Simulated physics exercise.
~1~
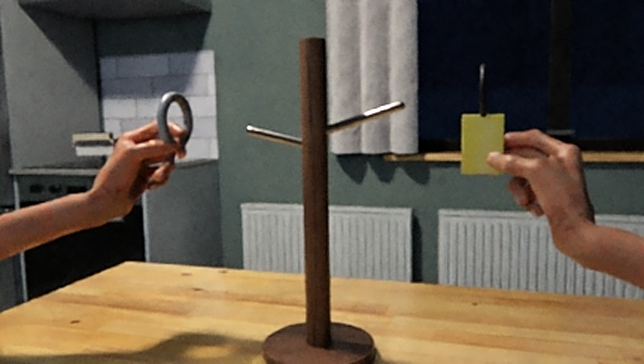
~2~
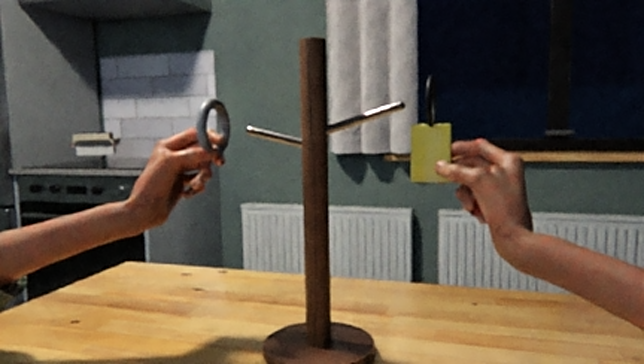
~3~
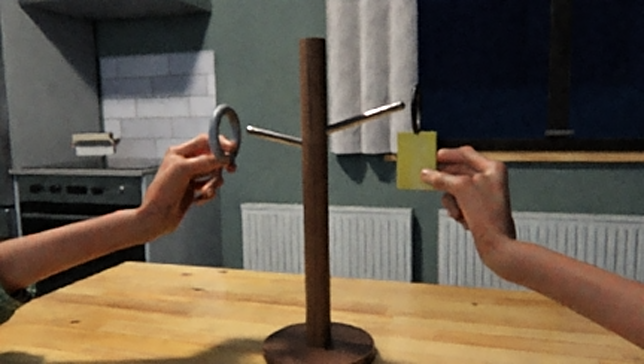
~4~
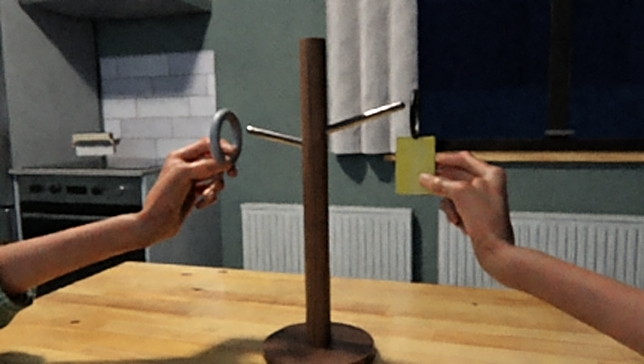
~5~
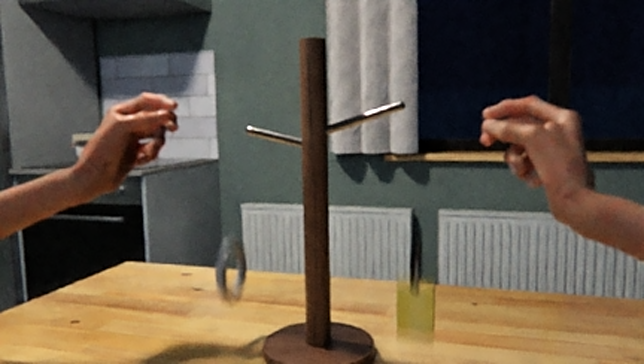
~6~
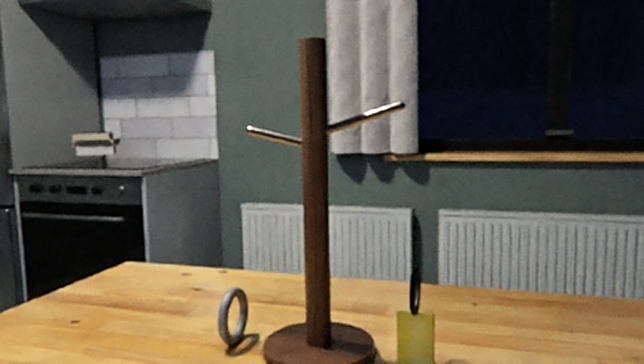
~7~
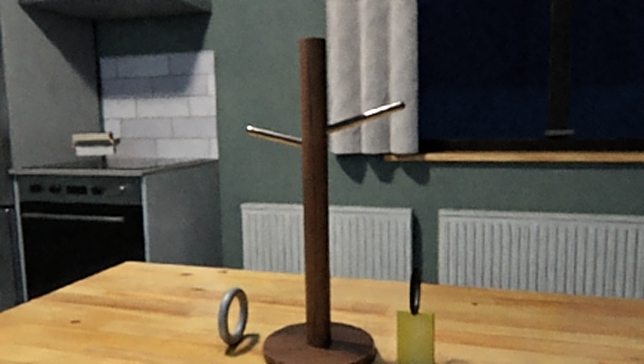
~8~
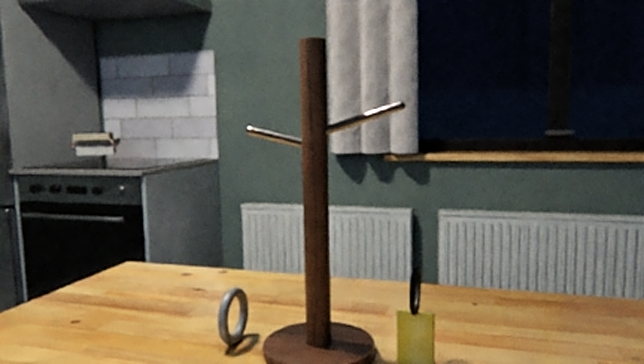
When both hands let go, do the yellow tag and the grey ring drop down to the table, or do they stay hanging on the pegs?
They both drop, with the grey ring coming to rest to the left of the stand's base and the yellow tag to the right, leaving the pegs empty.
